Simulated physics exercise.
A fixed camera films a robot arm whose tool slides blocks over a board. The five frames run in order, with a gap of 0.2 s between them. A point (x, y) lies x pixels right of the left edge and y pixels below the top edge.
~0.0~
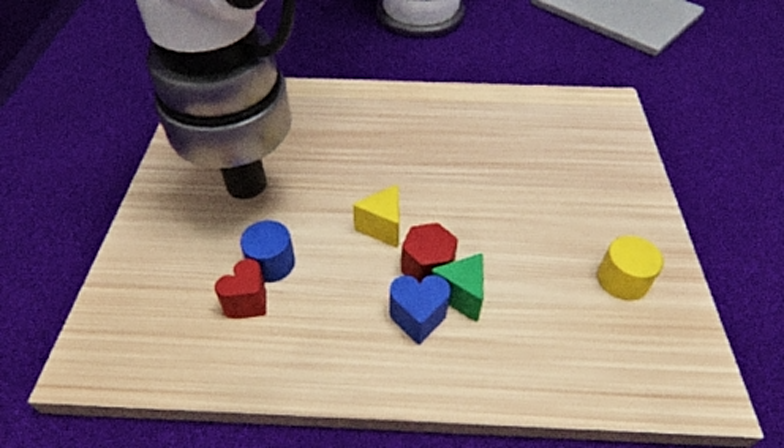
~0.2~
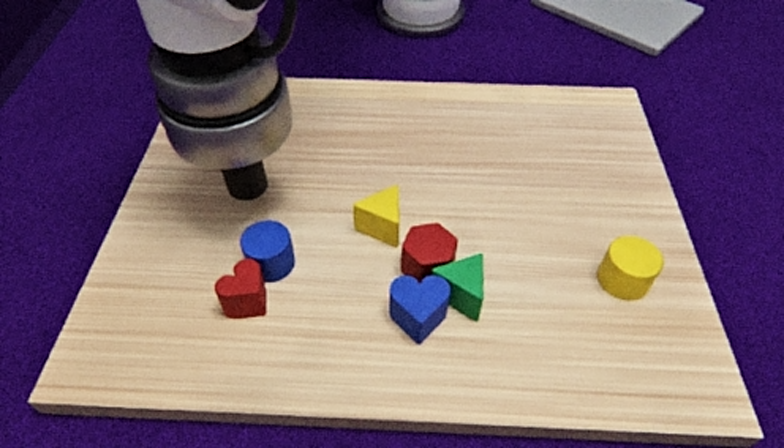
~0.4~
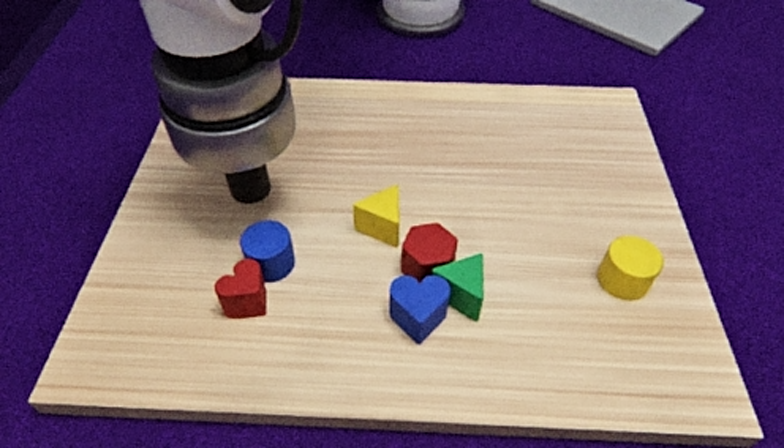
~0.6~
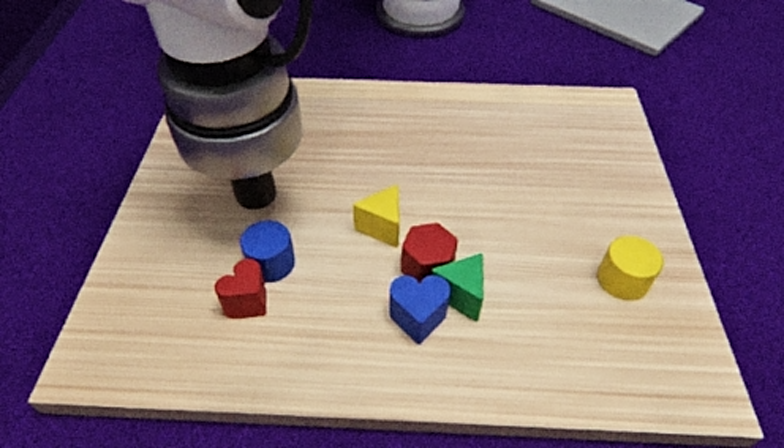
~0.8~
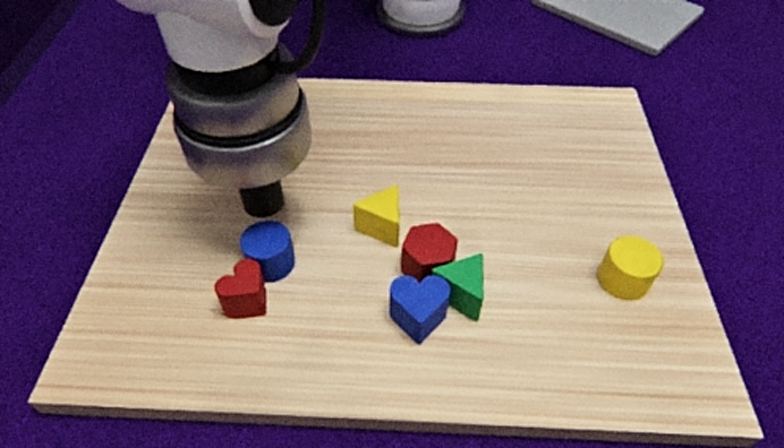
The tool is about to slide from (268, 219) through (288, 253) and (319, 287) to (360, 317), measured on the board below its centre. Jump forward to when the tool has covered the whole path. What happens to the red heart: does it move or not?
Here the red heart moves off its spot.
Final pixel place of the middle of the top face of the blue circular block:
In the picture, it is at (281, 297).
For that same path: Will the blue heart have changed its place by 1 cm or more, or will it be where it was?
Still in place.
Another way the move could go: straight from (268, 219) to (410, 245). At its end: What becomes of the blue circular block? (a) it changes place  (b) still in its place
b: Still in its place.
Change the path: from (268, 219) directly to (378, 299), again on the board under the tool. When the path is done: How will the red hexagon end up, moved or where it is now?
When the path is over, the red hexagon is still on its spot.
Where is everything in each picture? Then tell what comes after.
In the first picture, lower end of the tool (247, 185), tops of blocks, red heart (240, 278), blue circular block (265, 238), blue heart (420, 294).
In the second picture, tool (248, 186), blocks as before.
In the third picture, tool (251, 190), blocks as before.
In the fourth picture, tool (256, 195), blocks as before.
In the fifth picture, tool (264, 203), red heart (240, 278), blue circular block (265, 238), blue heart (420, 294).
The first path, step by step. One third of the way, tool (285, 239); red heart (230, 301), turned 25° clockwise; blue circular block (272, 267).
Two thirds of the way, tool (316, 272); red heart (224, 308), turned 35° clockwise; blue circular block (281, 296).
At the end, tool (359, 302); red heart (224, 308), turned 35° clockwise; blue circular block (281, 297); blue heart not moved.
